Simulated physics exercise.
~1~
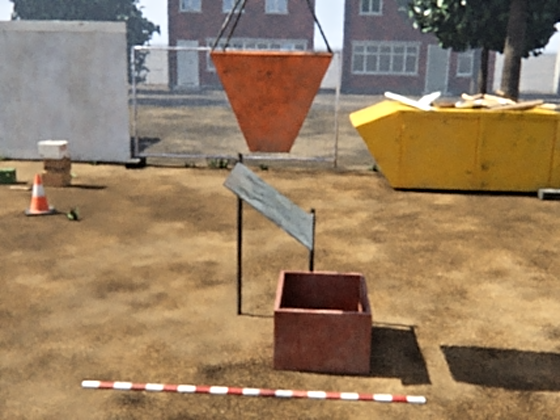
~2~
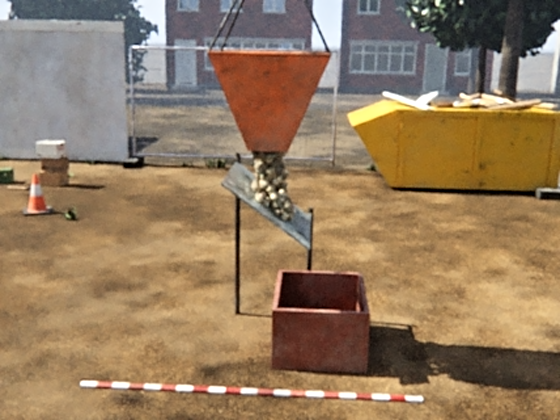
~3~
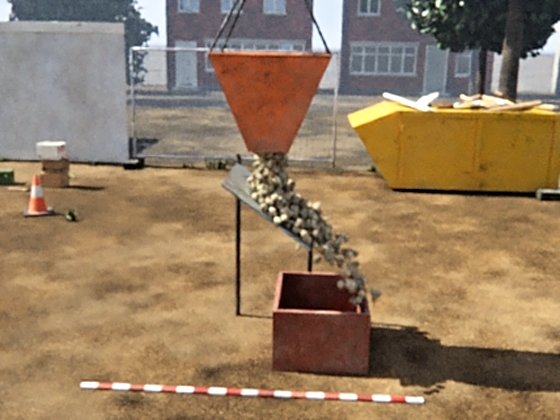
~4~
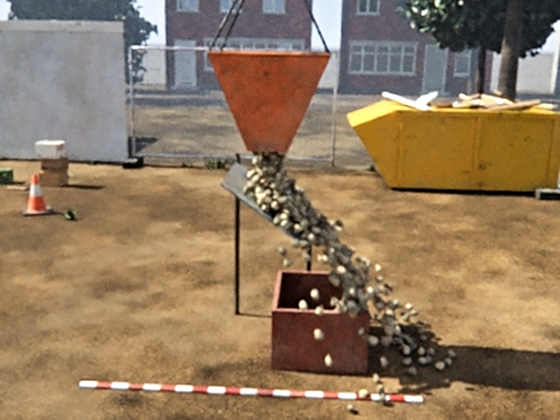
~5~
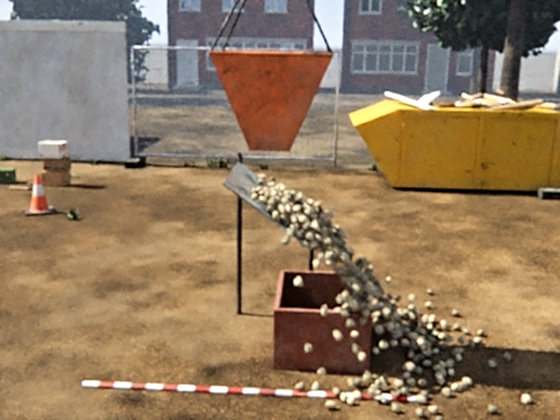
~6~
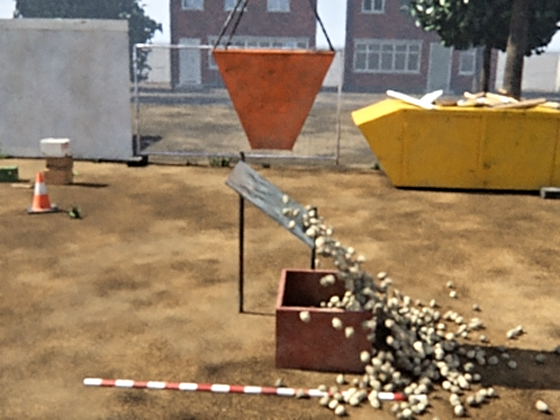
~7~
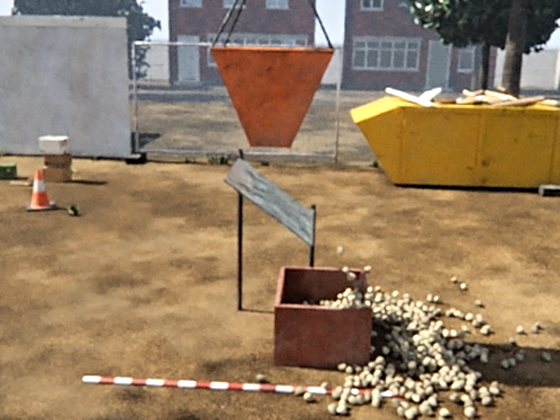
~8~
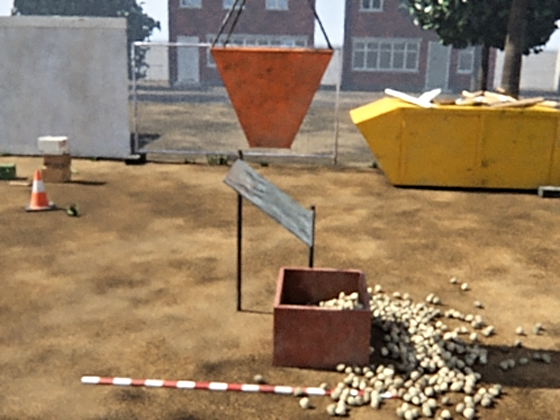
Pale round stones poured from the bottom of a hanging orange skip onto a sloping steel plate and slid down to the right, some dropping into the reddish bin while many overshot, leaving about half inside and half heaped on the ground beside it.
